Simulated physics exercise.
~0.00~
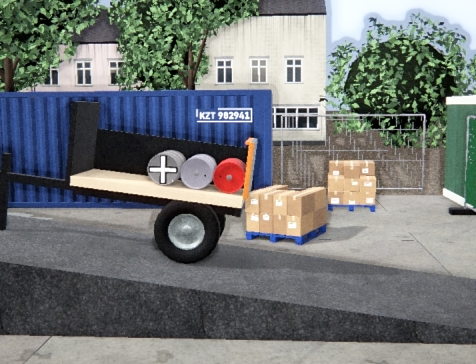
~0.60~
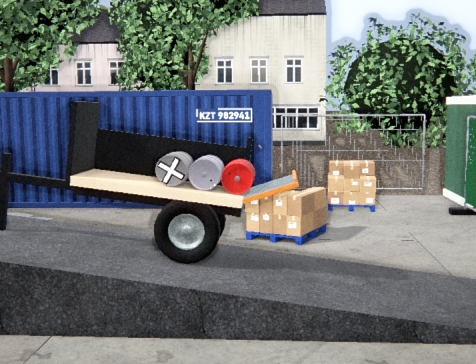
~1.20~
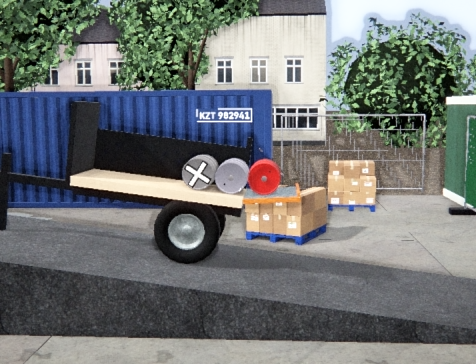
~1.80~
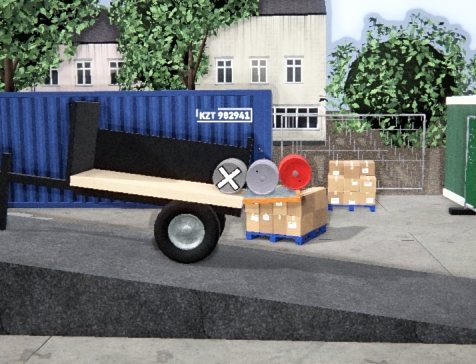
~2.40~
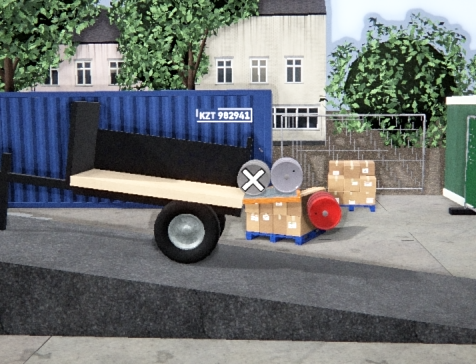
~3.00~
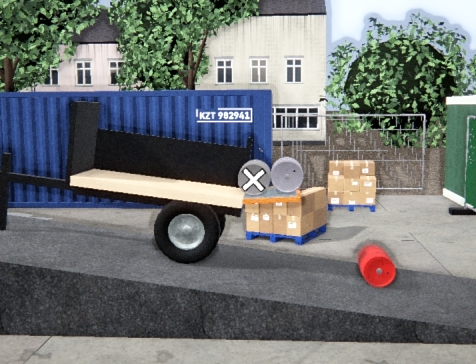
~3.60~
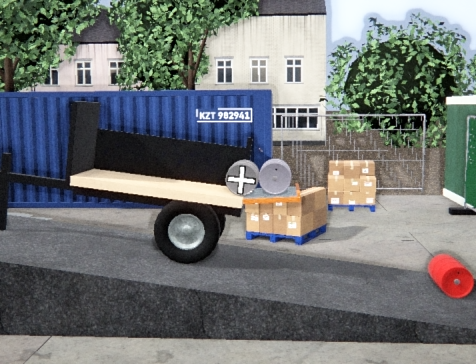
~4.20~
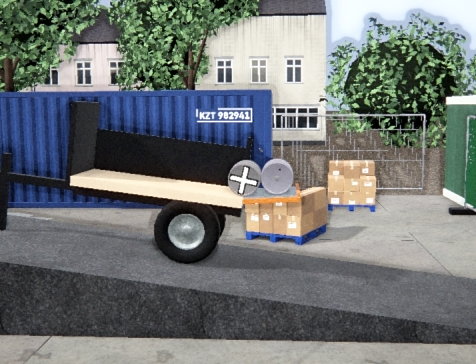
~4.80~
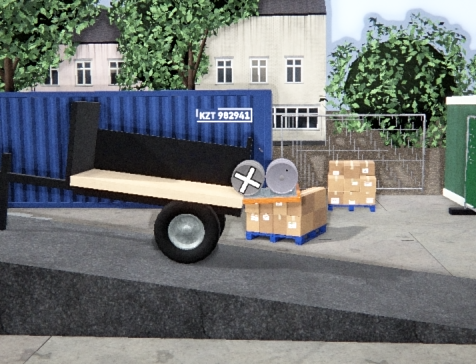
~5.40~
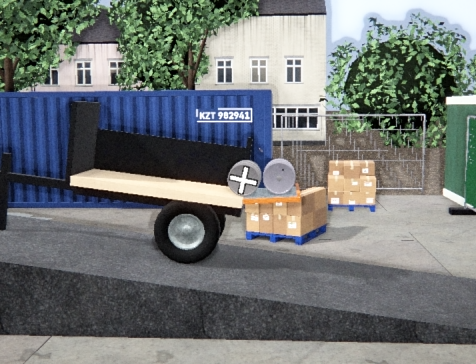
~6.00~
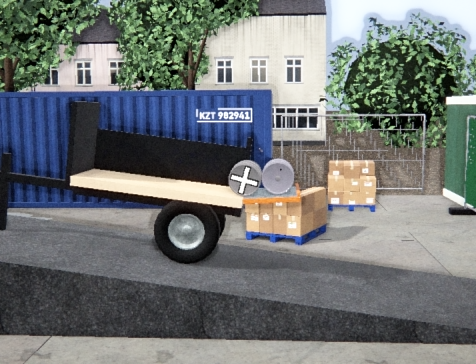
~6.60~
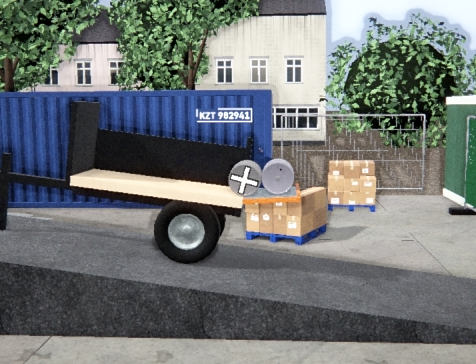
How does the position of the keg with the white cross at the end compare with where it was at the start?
It starts further left on the trailer bed, behind the other kegs. By the end it has shifted right and rests at the tail end of the bed, where the lowered tailgate begins.
Three kegs rolling right as a trailer's tailgate drops, the red one falling off and rolling away, two grey ones settling aboard.
